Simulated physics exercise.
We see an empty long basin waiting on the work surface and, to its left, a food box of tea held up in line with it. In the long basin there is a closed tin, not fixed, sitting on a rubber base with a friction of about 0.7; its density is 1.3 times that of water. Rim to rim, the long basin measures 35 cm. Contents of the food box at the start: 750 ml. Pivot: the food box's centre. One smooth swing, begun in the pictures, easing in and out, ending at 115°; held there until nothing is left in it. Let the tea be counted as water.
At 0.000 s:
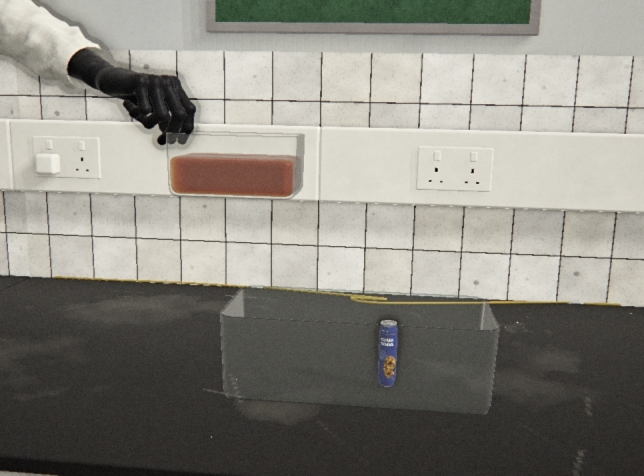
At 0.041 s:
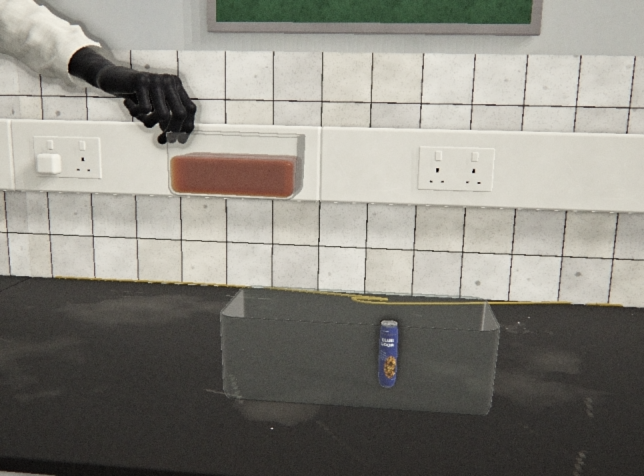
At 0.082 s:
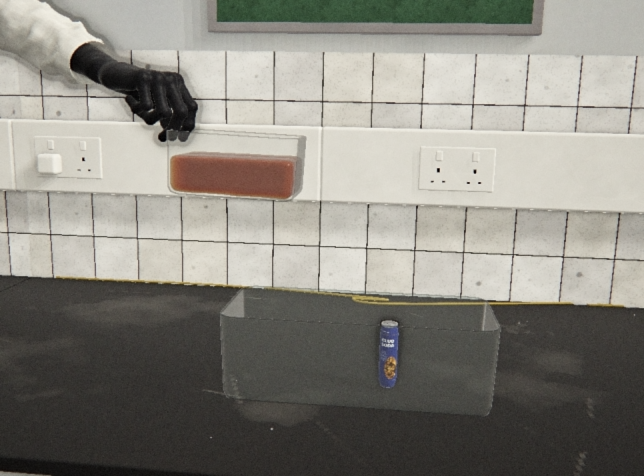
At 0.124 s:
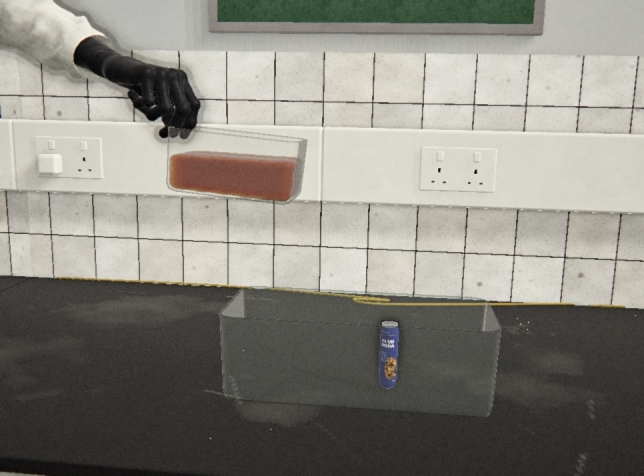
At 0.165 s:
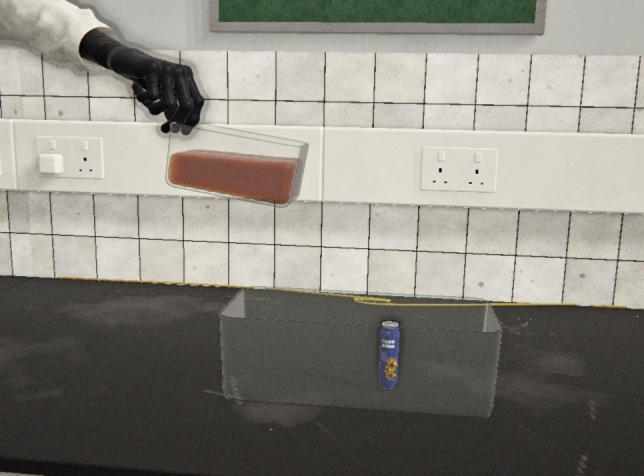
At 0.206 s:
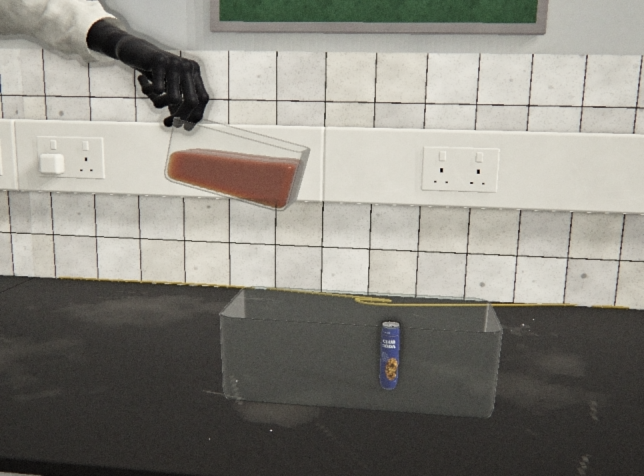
A clear box of reddish-brown tea, held by a black-gloved hand, tilting gradually rightward above a long basin containing a tin.
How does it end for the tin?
It never tumbles.
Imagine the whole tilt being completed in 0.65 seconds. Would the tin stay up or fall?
The tin tips over.
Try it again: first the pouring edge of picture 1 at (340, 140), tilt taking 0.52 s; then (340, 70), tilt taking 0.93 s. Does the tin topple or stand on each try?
The tin overturns the first time and stays vertical the second time.
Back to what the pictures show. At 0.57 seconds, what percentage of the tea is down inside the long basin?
Some 7 per cent.
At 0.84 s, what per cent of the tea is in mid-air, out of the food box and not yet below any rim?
I'd put it at about 10 per cent of the liquid.
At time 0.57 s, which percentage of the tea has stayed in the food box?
Fraction remaining: Approx. 40 per cent.
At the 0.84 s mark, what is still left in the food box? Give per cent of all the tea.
About 7 percent.
After 0.57 s the tilt is 78° and 41 per cent is still to pour; the tin stands where it began.
After 0.84 s the tilt is 112° and 7 per cent is still to pour; the tin stands where it began.
After 1.12 s the tilt is 115° and 0 per cent is still to pour; the tin stands where it began.
After 1.43 s the tilt is 115° and 0 per cent is still to pour; the tin stands where it began.
In the end the tin stands where it began.
